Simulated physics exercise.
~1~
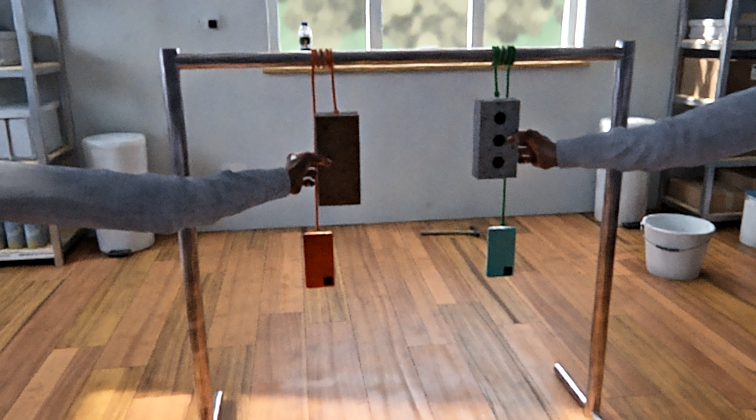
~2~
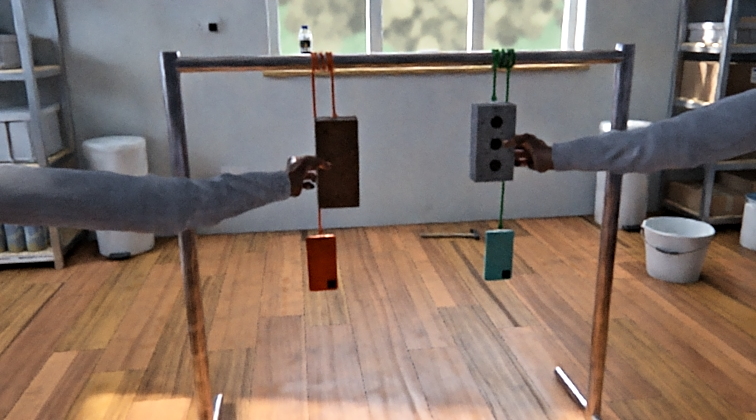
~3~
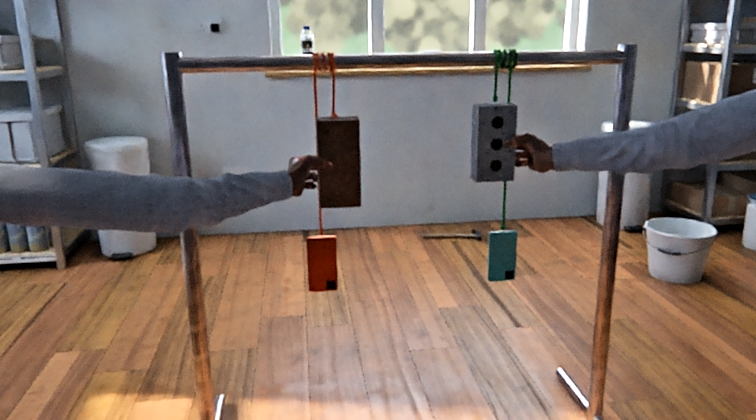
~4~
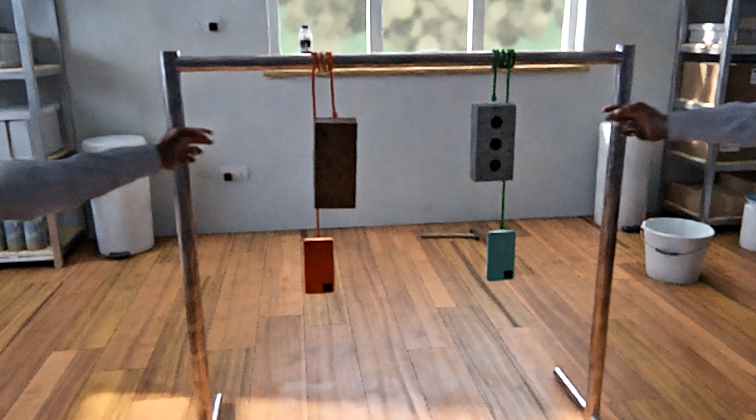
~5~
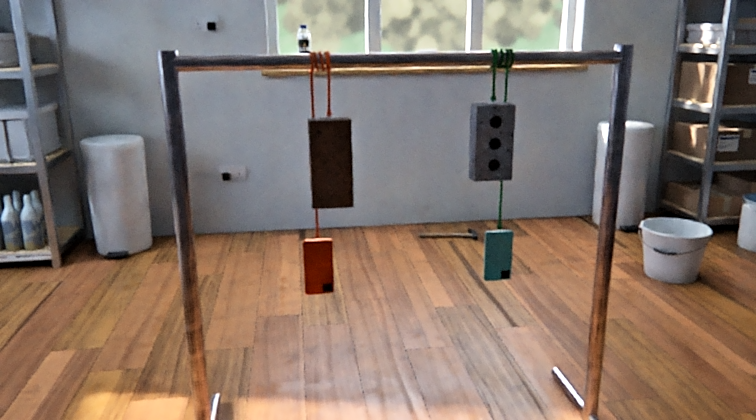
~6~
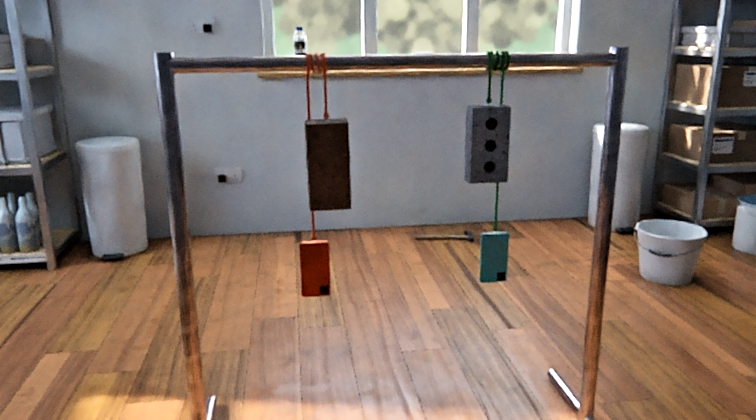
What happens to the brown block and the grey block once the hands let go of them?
Neither one comes down. The brown block keeps its height and the grey block stays hanging from the rail.
